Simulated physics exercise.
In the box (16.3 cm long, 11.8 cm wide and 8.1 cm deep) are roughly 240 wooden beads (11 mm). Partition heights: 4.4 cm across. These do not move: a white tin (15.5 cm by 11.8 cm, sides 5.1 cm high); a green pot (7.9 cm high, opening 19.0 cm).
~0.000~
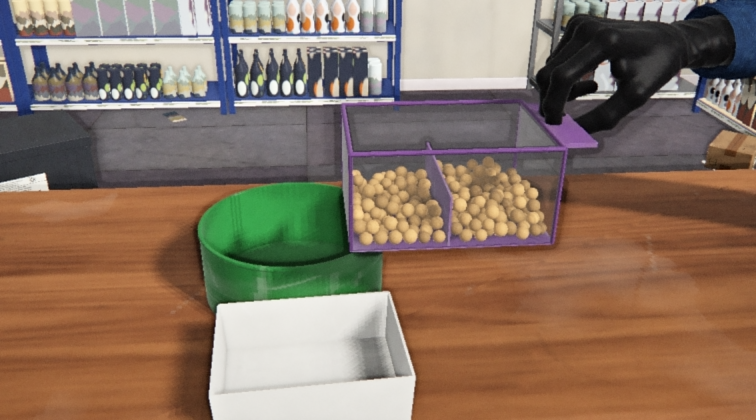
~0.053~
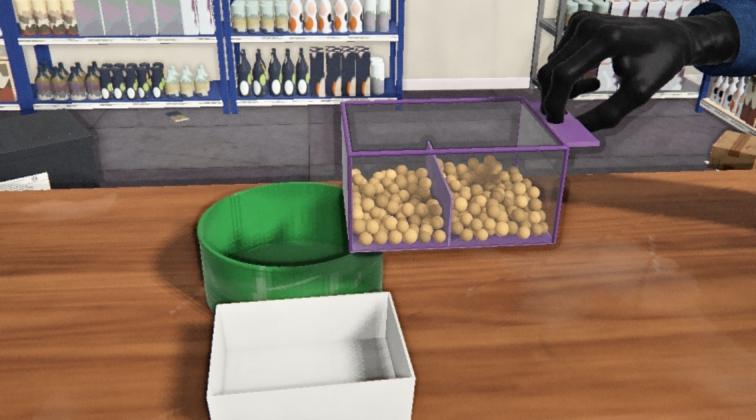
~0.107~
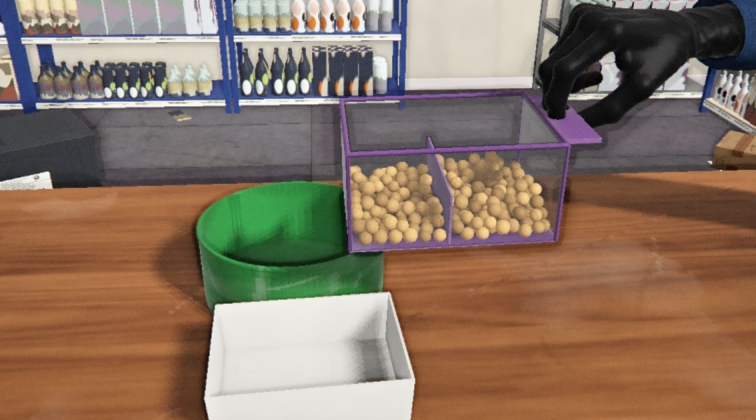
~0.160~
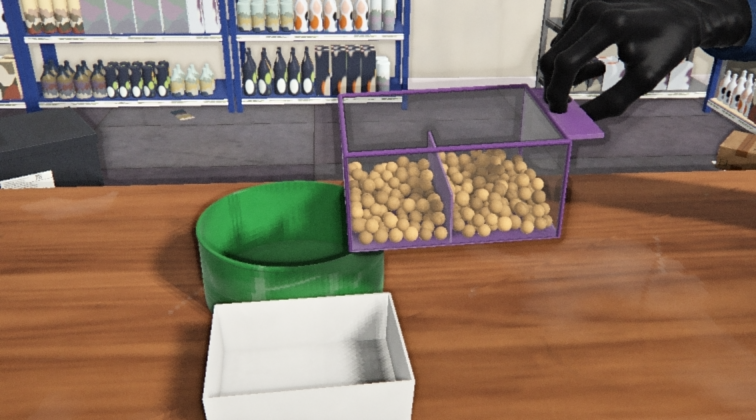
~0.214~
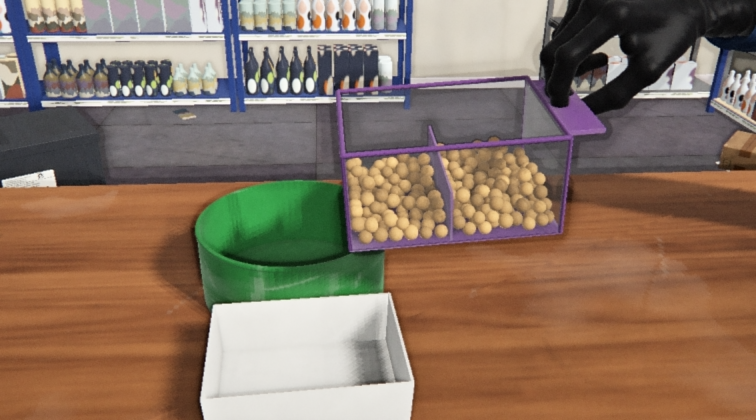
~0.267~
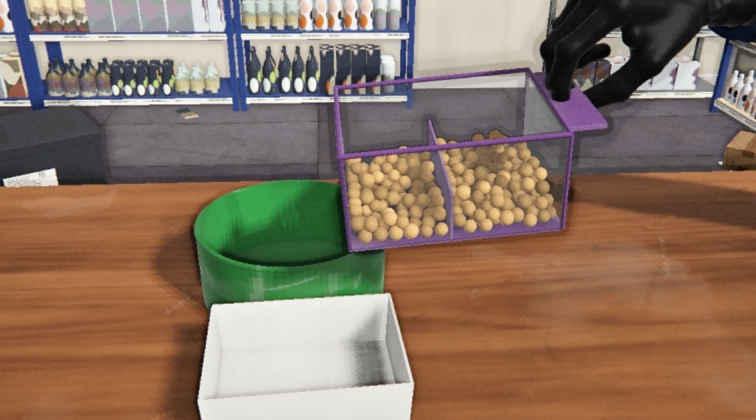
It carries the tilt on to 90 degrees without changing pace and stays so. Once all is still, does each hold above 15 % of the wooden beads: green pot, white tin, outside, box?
Green pot: Under, white tin: Under, outside: Over, box: Over.
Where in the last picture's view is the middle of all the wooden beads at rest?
Near (336, 234).
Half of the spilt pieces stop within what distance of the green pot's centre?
Roughly 34 cm.
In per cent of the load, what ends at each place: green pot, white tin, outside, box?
Green pot 0; white tin 5; outside 45; box 50.
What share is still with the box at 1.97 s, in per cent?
Some 100 per cent of the load.
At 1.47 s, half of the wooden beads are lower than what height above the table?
Roughly 24 cm.
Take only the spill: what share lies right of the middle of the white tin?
Roughly 20 per cent.
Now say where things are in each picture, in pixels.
The first picture shows box at (459, 162); tilt 0 degrees; leading edge at (346, 128); white tin at (309, 338); green pot at (292, 220).
The second picture shows box at (459, 162); tilt 0 degrees; leading edge at (346, 127).
The third picture shows box at (459, 160); tilt 2 degrees; leading edge at (344, 125).
The fourth picture shows box at (458, 159); tilt 4 degrees; low side front left; leading edge at (342, 123).
The fifth picture shows box at (457, 157); tilt 6 degrees; low side front left; leading edge at (340, 121).
The sixth picture shows box at (456, 156); tilt 9 degrees; low side front left; leading edge at (337, 119); white tin at (305, 342); green pot at (292, 219). It turns about 40 degrees a second.
Then, at 0.92 s, tilt 35 degrees; box 100 %; middle of all pieces near (442, 144).
Then, at 1.47 s, tilt 58 degrees; box 100 %; middle of all pieces near (429, 128).
Then, at 1.97 s, tilt 79 degrees; box 100 %; middle of all pieces near (410, 136).
Then, at 2.45 s, tilt 90 degrees; outside 5 %, box 90 %, in the air 5 %; middle of all pieces near (373, 195).
At rest (4.3 s), green pot 0 %, white tin 5 %, outside 45 %, box 50 %.
